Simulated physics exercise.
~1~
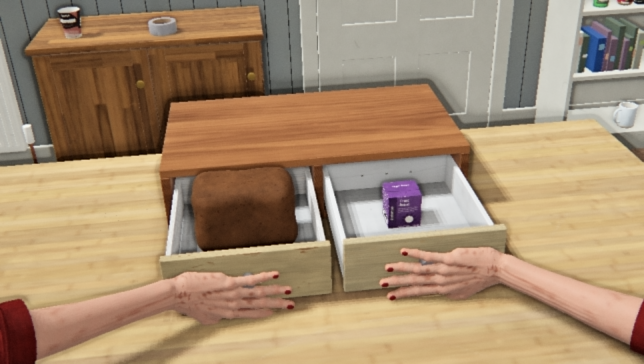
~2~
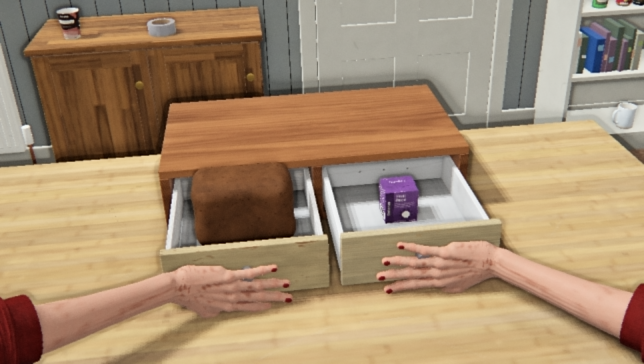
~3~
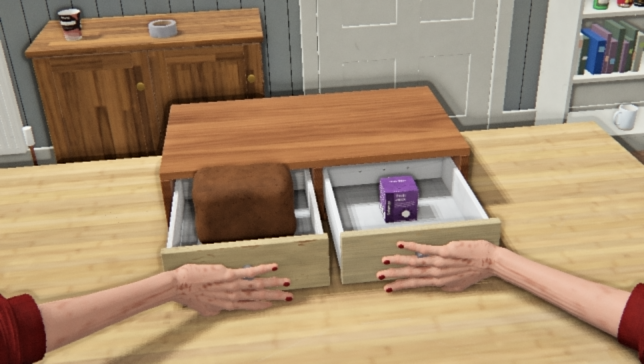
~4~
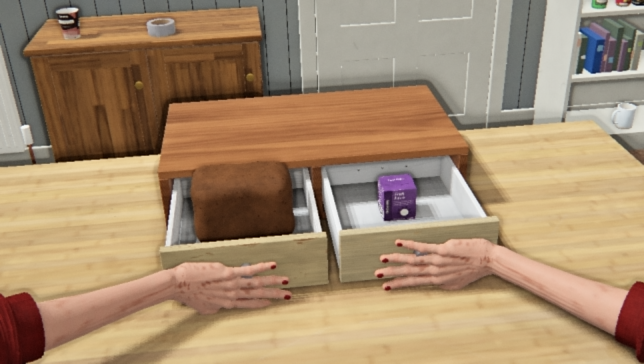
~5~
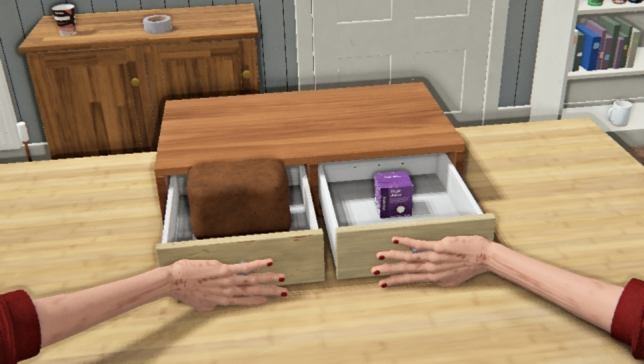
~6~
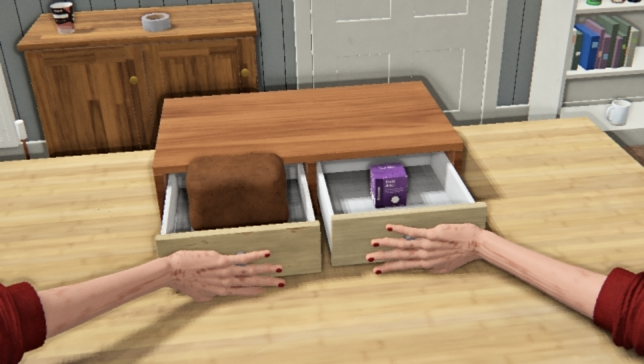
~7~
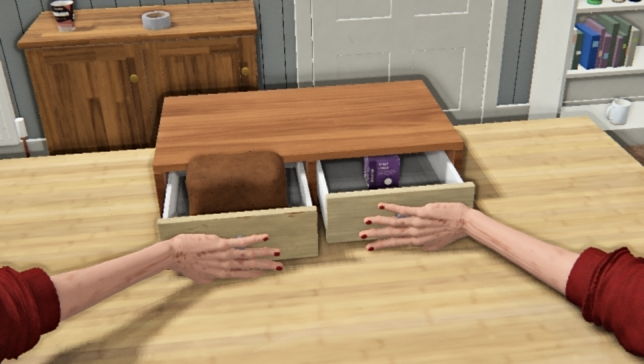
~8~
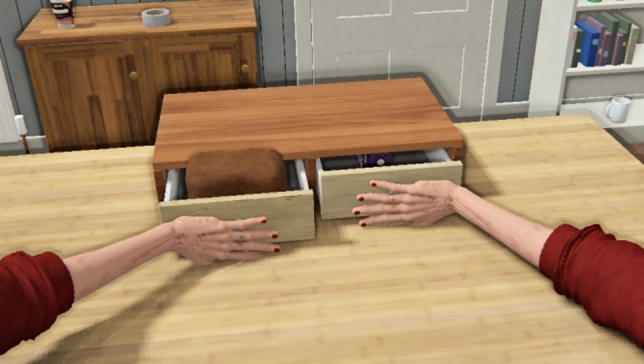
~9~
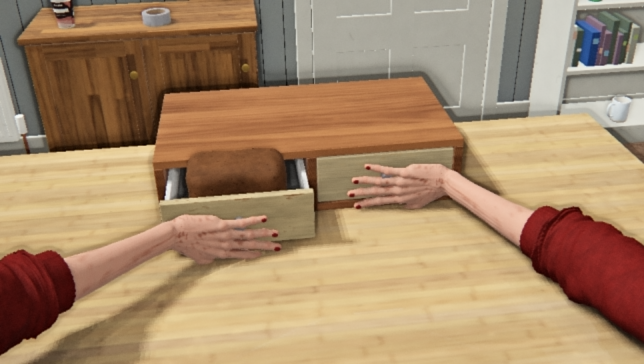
Two hands push both drawers inward; the right one closes, but the left stays partly open.
